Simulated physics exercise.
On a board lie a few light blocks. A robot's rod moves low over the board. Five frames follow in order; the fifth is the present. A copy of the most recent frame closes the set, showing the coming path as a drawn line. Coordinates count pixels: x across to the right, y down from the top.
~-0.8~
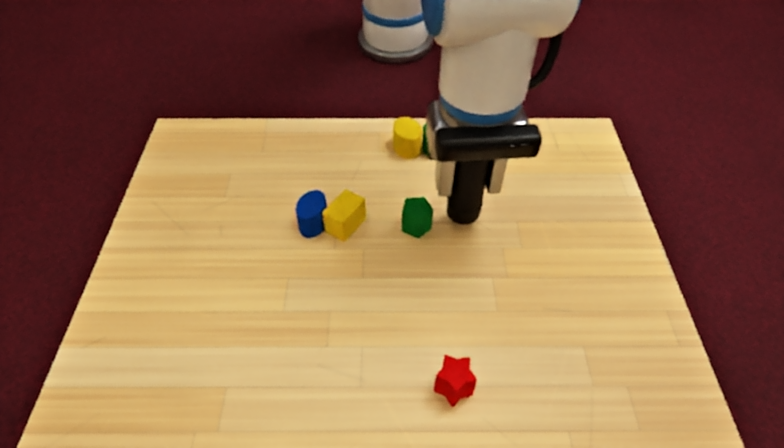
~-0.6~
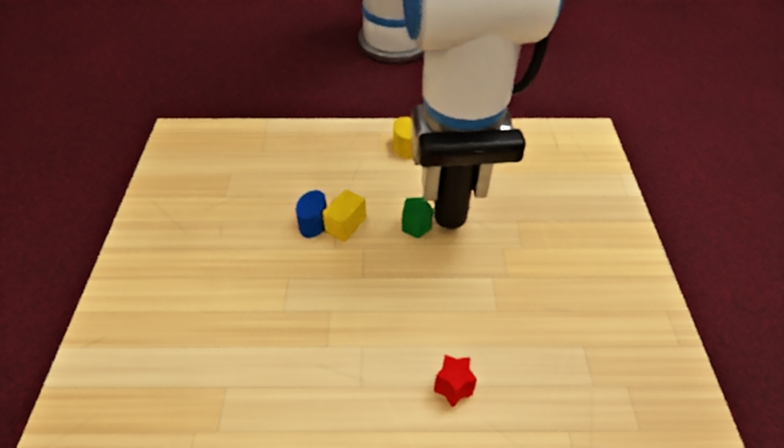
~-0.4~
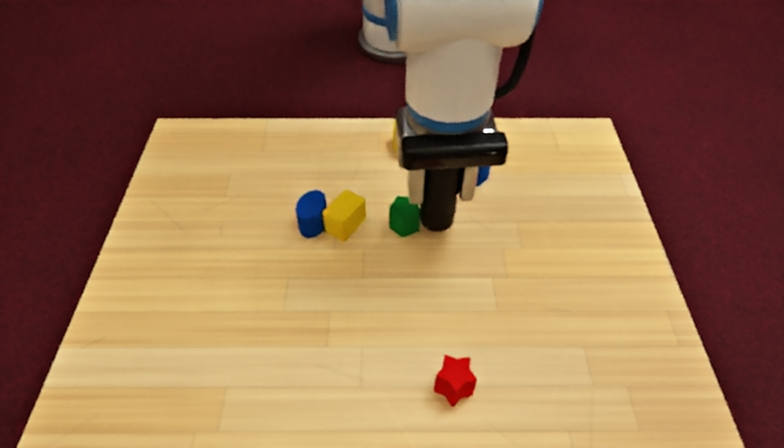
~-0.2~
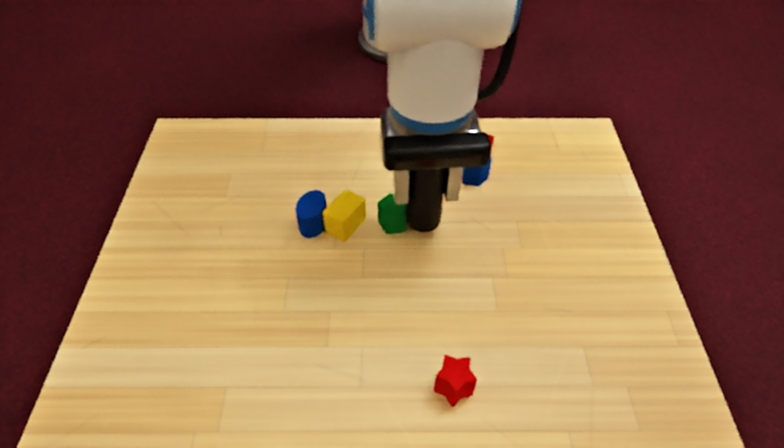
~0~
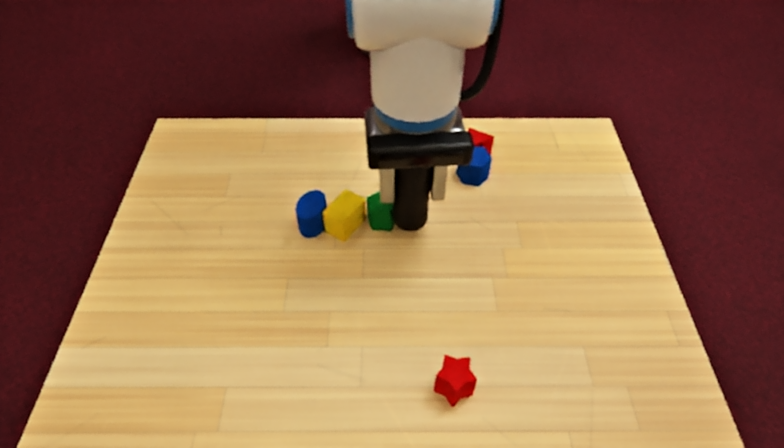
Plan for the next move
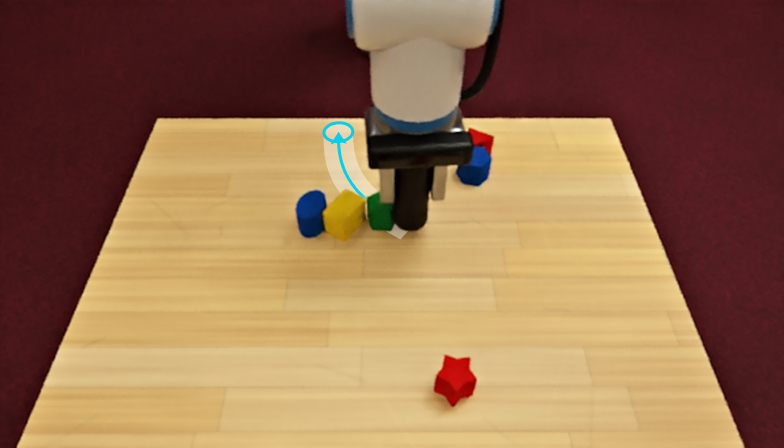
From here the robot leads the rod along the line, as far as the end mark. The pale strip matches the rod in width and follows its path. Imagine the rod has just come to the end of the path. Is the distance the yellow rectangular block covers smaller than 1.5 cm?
No
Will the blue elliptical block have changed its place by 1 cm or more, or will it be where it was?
Here the blue elliptical block moves off its spot.
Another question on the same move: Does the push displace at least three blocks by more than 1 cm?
In short: Yes.
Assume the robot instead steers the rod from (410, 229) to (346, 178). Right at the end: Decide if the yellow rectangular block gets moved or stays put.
That block is shifted.
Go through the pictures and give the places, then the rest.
The first frame shows rod's lower end at (463, 213); blue elliptical block at (311, 203); yellow rectangular block at (344, 205); green pentagon at (417, 206); yellow elliptical block at (408, 128).
The second frame shows rod at (450, 217); blocks still.
The third frame shows rod at (437, 220); green pentagon at (405, 206).
The fourth frame shows rod at (423, 220); green pentagon at (394, 204).
The fifth frame shows rod at (410, 219); blue elliptical block at (311, 203); yellow rectangular block at (344, 205); green pentagon partly hidden; yellow elliptical block hidden.
Drawn move, from (410, 229) over (367, 200) and (343, 166) to (338, 132).
On the path given first. One third of the way, rod at (366, 190); blue elliptical block at (296, 209), turned 20° anticlockwise; yellow rectangular block at (324, 198), turned 75° anticlockwise; green pentagon at (335, 177), turned 25° anticlockwise.
Two thirds of the way, rod at (342, 156); blue elliptical block at (296, 209), turned 20° anticlockwise; yellow rectangular block at (324, 197), turned 75° anticlockwise; green pentagon at (319, 167), turned 45° anticlockwise.
At the end, rod at (337, 122); blue elliptical block at (296, 209), turned 20° anticlockwise; yellow rectangular block at (324, 197), turned 75° anticlockwise; green pentagon at (319, 167), turned 45° anticlockwise; yellow elliptical block still.
